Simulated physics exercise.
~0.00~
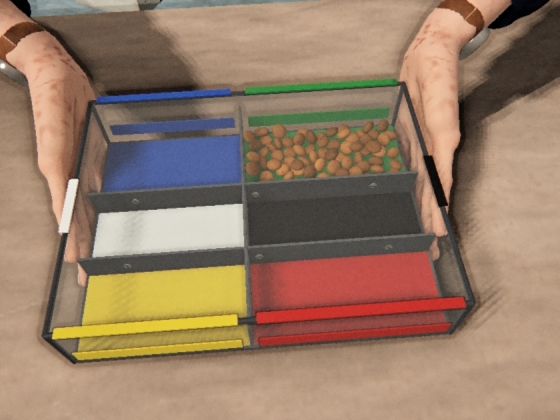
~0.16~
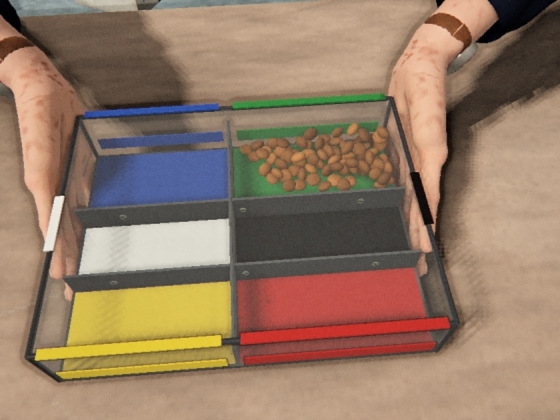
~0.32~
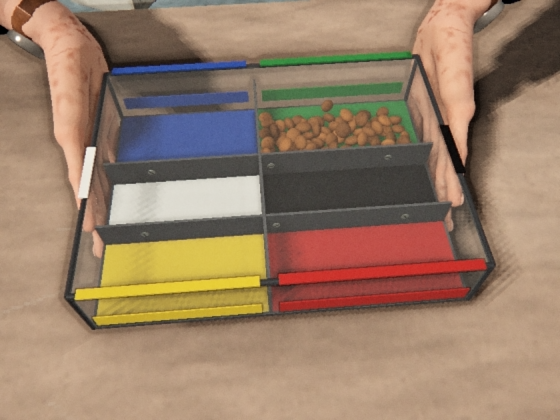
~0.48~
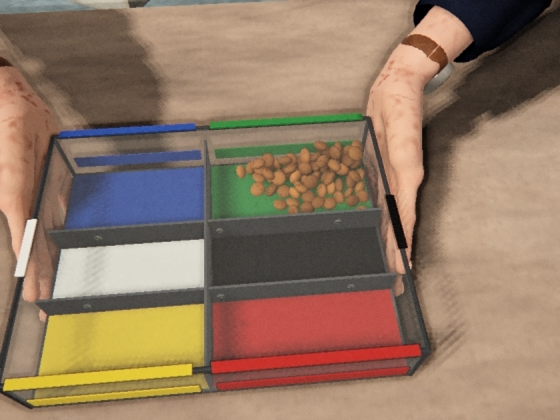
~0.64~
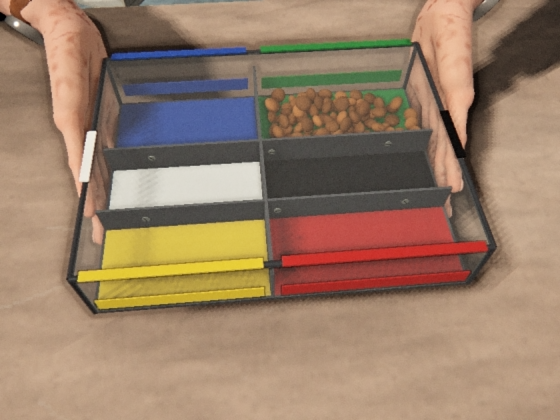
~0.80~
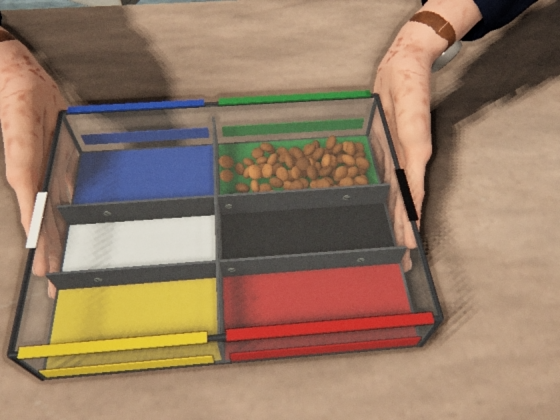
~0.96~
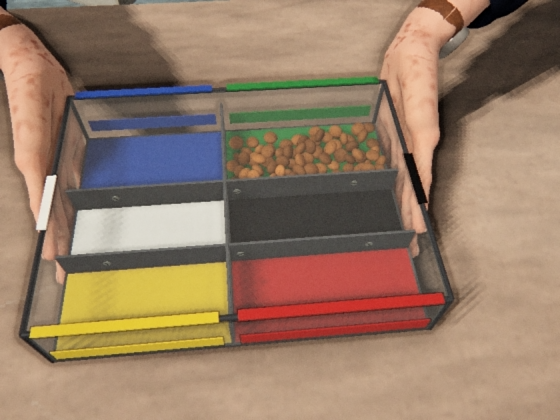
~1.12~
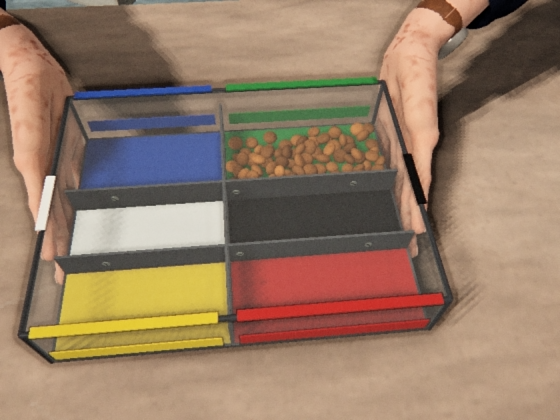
In this clip, two hands hold a clear lidded box with six coloured compartments and shake it back and forth over a table, jostling the brown kibble in the green section; the box then comes to rest with all the kibble still in green.
